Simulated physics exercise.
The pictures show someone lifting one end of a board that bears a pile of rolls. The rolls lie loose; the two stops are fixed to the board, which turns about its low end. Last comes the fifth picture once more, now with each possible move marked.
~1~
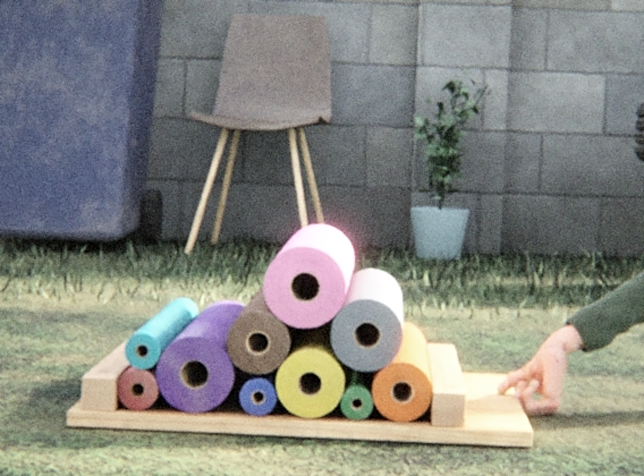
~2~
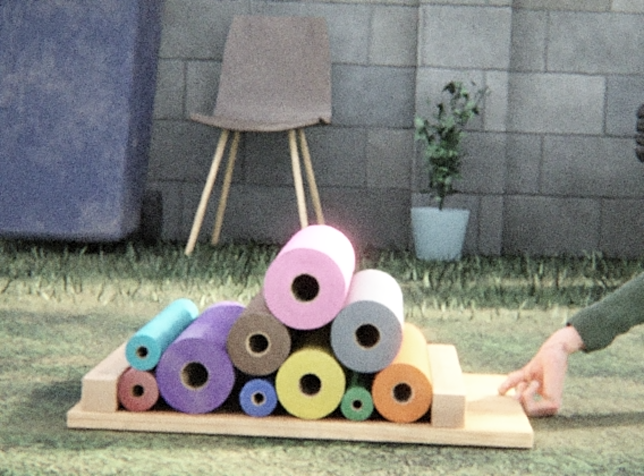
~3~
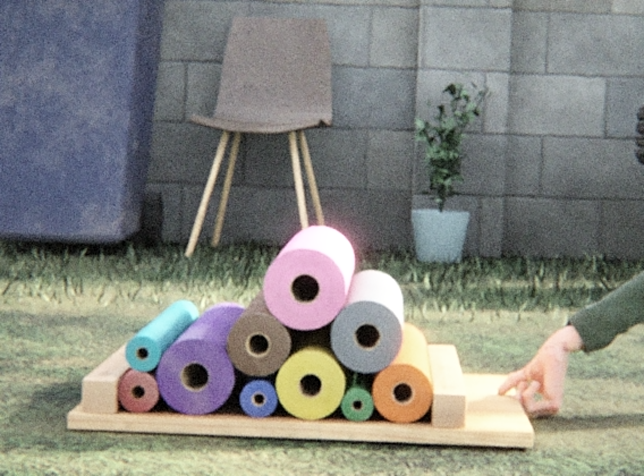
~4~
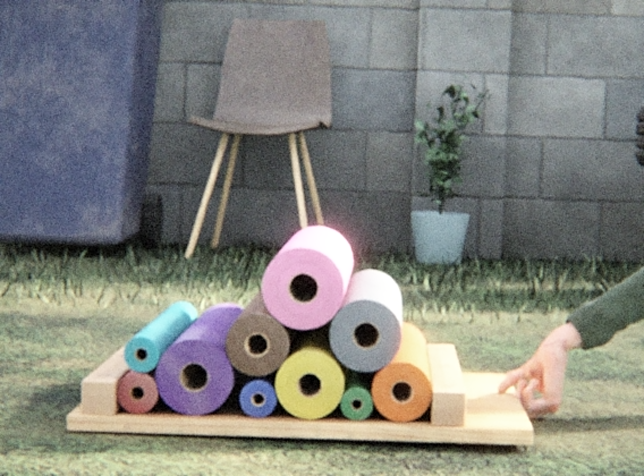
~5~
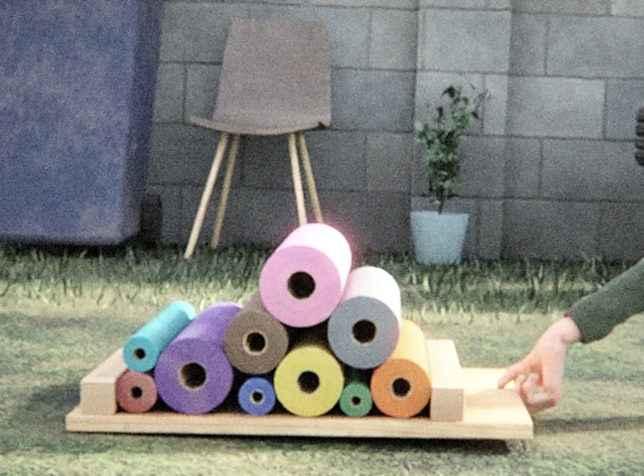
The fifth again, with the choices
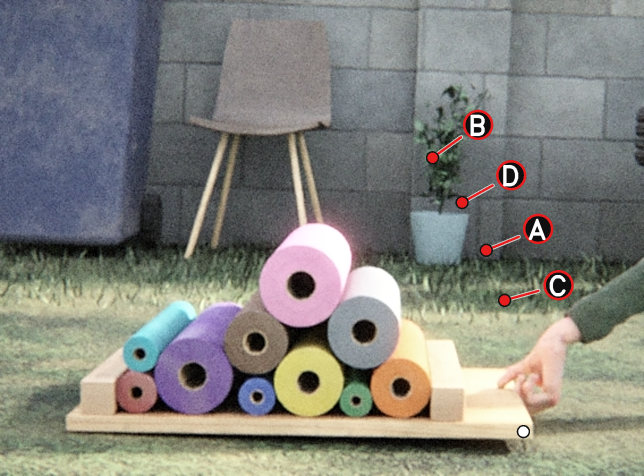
On a lawn in front of a grey block wall, a hand at the right held the end of a wooden board stacked with colourful rolls and barely raised it, while the pile hardly shifted.
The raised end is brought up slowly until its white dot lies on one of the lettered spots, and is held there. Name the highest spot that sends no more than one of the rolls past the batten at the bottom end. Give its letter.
Stop at D.
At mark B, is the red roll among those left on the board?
The red roll: Yes.
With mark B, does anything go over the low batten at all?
At B: Yes.
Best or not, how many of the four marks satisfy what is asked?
Three of them.
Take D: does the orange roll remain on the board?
Yes.
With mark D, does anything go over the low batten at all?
Yes, at D.
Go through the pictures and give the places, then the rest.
The first picture shows yellow roll (310, 384); green roll (357, 404); orange roll (403, 392).
The second picture shows orange roll (403, 393); grey roll (368, 336).
The third picture shows board (309, 385); orange roll (403, 393); turquoise roll (143, 353).
The fourth picture shows board (308, 384); purple roll (195, 377).
The fifth picture shows board (307, 382); purple roll (194, 375).
On the marked copy, A at (486, 251); B at (433, 158); C at (505, 300); D at (462, 203); the white dot at (524, 432).
Taking D. A third of the way, board at 18°.
Two thirds of the way, board at 31°.
When it is over, board at 31°, one over the low batten (turquoise).
As for the rest, A one over the low batten (turquoise); B two over the low batten (pink, turquoise); C one over the low batten (turquoise).
